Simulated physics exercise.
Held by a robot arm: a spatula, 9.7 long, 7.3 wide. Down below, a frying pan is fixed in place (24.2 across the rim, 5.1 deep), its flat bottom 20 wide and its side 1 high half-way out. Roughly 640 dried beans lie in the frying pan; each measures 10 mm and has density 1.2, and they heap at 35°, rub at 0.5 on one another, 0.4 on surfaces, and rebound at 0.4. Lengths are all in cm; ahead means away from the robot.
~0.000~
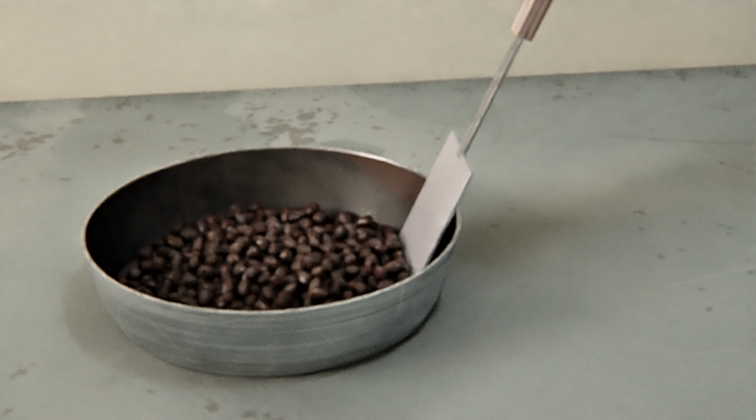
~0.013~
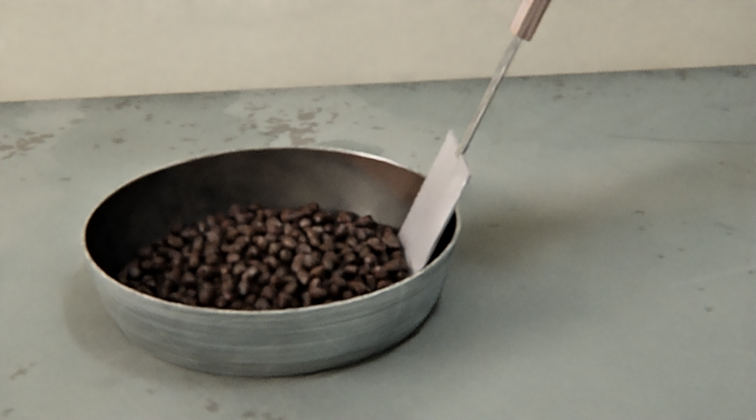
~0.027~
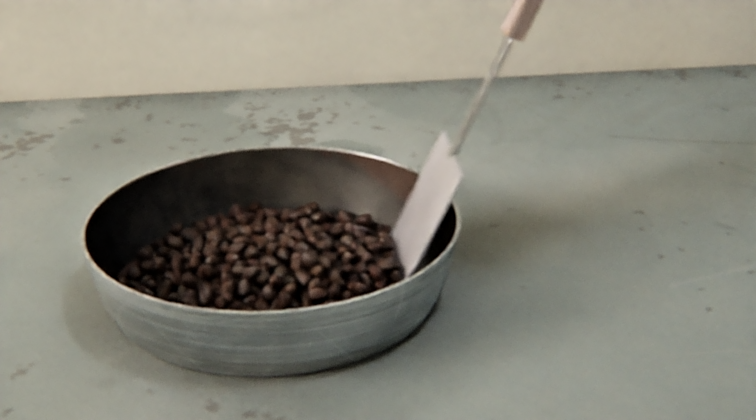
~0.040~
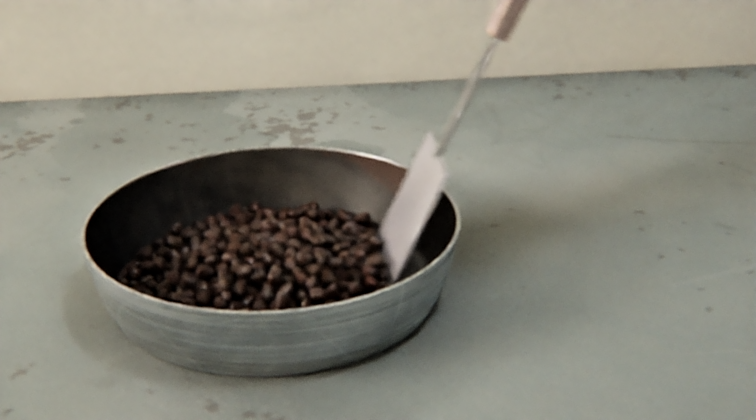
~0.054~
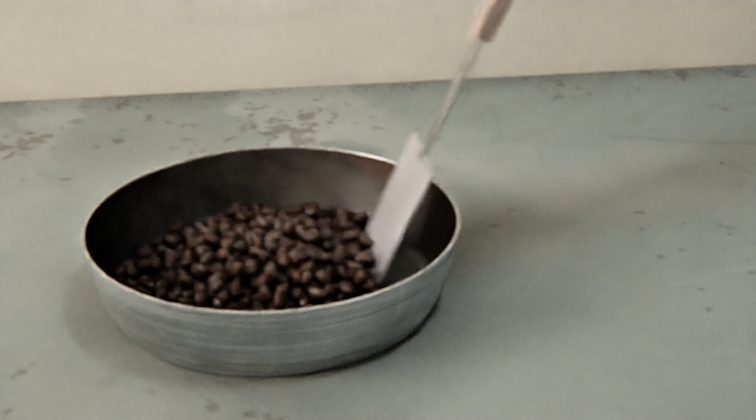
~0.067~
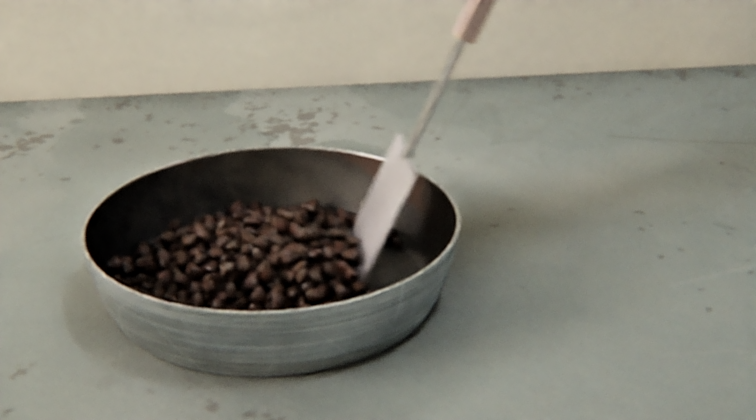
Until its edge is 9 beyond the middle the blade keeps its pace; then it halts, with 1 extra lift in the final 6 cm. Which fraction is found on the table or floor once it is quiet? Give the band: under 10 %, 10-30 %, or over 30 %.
Band: 10-30 %.
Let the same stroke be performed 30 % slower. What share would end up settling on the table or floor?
Then roughly 5 percent.
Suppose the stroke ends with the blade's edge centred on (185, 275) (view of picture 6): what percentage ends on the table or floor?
Some 0 per cent.
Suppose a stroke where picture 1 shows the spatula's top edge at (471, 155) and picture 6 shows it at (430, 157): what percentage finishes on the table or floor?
Roughly 5 %.
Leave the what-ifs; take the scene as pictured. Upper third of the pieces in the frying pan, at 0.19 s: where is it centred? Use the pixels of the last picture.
Centre: Approx. (164, 250) in the last view.
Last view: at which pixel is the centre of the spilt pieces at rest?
In the last view, it's around (22, 307).
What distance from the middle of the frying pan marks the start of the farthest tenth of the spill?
Seen from above, roughly 25 cm.
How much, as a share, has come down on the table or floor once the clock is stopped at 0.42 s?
Around 5 percent.
After 0.13 s, sloping 65°, highest piece 5 above the table; 637 in the frying pan.
After 0.19 s, sloping 65°, highest piece 5 above the table; 637 in the frying pan.
After 0.42 s, sloping 65°, highest piece 11 above the table; 548 in the frying pan, 38 on the table or floor, 51 on the blade or in flight.
After 1.47 s, sloping 65°, highest piece 5 above the table; 546 in the frying pan, 91 on the table or floor.
At rest, 546 in the frying pan, 91 on the table or floor. That is 14 % on the table or floor.
